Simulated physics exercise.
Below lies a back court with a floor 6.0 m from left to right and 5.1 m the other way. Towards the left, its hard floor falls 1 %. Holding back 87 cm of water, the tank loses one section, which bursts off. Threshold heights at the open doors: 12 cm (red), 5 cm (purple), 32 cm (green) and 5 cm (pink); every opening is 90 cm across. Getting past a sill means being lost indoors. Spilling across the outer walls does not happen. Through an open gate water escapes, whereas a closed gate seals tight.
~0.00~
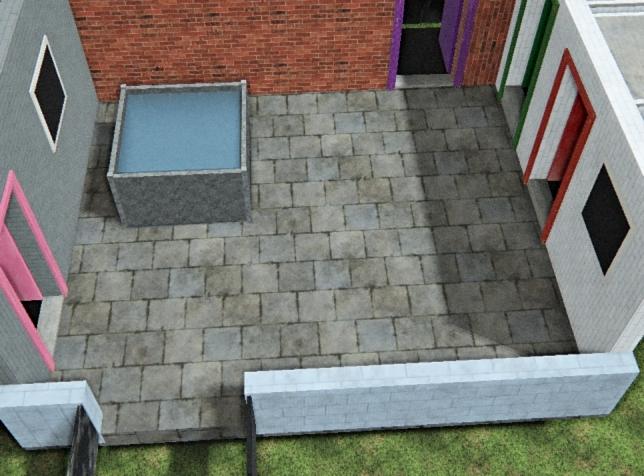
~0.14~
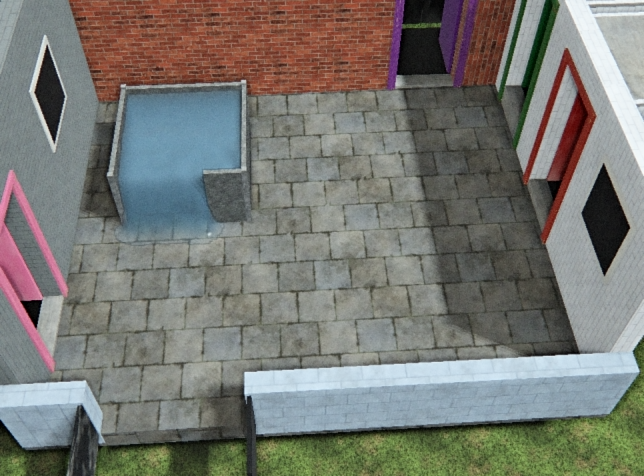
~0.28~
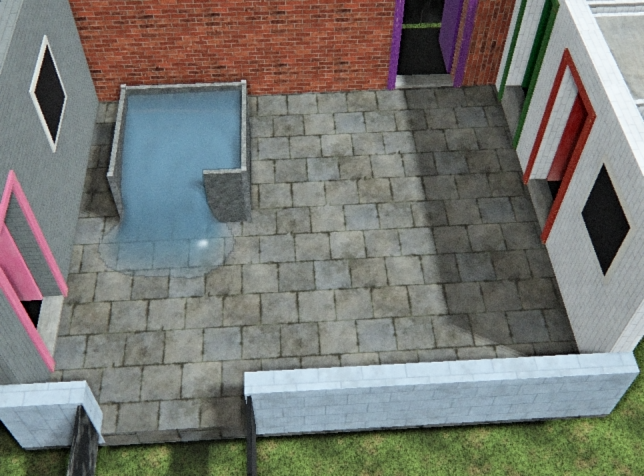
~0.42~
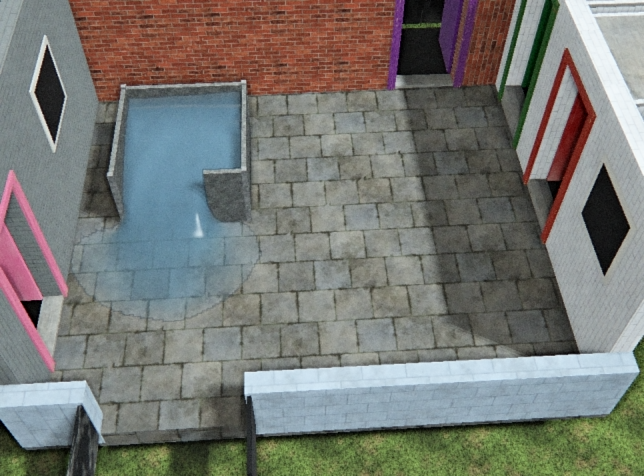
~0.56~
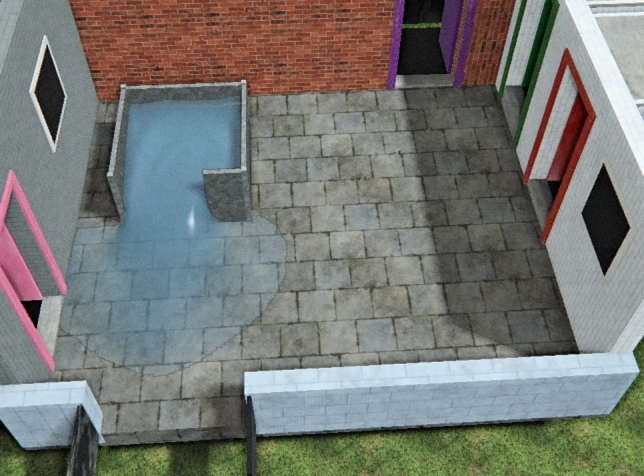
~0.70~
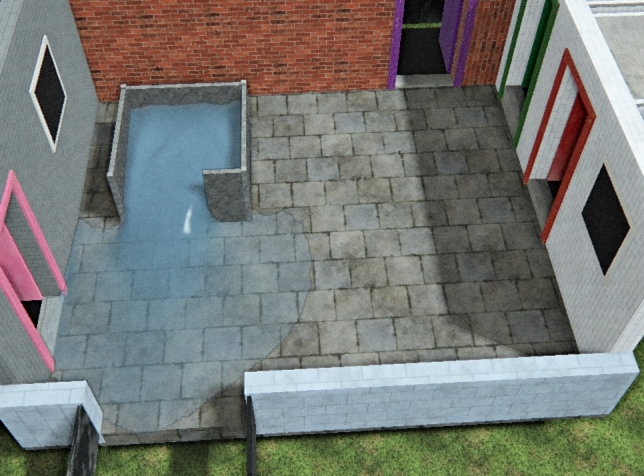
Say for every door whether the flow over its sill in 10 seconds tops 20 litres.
Result: Red door - falls short; purple door - falls short; green door - falls short; pink door - tops it.
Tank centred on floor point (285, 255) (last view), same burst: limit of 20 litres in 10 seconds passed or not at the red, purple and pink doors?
Well, red ends up inside the mark, purple ends up beyond the mark and pink ends up inside the mark.
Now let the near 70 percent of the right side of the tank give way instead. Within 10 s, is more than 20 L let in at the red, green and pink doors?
Then: Red beyond it, green short of it, pink beyond it.
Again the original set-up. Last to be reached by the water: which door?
The purple one.
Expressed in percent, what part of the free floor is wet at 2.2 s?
Near 30 per cent is wet.
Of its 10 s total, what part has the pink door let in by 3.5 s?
Some 65 in a hundred.
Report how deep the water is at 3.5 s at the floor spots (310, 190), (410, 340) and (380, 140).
Around 0 cm, 3 cm and 0 cm, in the order given.
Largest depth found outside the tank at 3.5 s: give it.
I'd put it at close to 19 cm.
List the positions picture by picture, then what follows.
In the first picture, still water, 87 cm deep, in the tank at (182, 132).
In the second picture, water pours out at (167, 208) and has run 0.7 m, to (119, 229); typically 7 cm deep outside, 87 cm at the tank's back.
In the third picture, the front is at (210, 265), 0.9 m from the gap at (167, 209); 1.0 m2 of floor is under water; 82 cm left at the back of the tank.
In the fourth picture, the front is at (173, 315), 1.5 m from the gap at (167, 210); 2.4 m2 of floor is under water; 74 cm left at the back of the tank.
In the fifth picture, water pours out at (168, 210) and has run 2.1 m, to (143, 366); typically 7 cm deep outside, 74 cm at the tank's back.
In the sixth picture, the front is at a hidden place, 2.8 m from the gap at (168, 210); 6.4 m2 of floor is under water; 67 cm left at the back of the tank.
After 1.4 s water covers 30 % of the floor and is deepest (56 cm) near (45, 416); red door not reached, purple door not reached, green door not reached, pink door 19 cm at the sill, 31 L in.
After 2.2 s water covers 30 % of the floor and is deepest (40 cm) near (45, 416); red door not reached, purple door not reached, green door not reached, pink door 18 cm at the sill, 89 L in.
After 3.5 s water covers 45 % of the floor and is deepest (19 cm) near (55, 357); red door not reached, purple door not reached, green door not reached, pink door 15 cm at the sill, 160 L in.
After 6.0 s water covers 65 % of the floor and is deepest (10 cm) near (45, 416); red door 3 cm at the sill, 0 L in, purple door not reached, green door 1 cm at the sill, 0 L in, pink door 10 cm at the sill, 236 L in.
After 10.0 s water covers 90 % of the floor and is deepest (6 cm) near (47, 401); red door 1 cm at the sill, 0 L in, purple door 4 cm at the sill, 0 L in, green door 2 cm at the sill, 0 L in, pink door 5 cm at the sill, 253 L in.
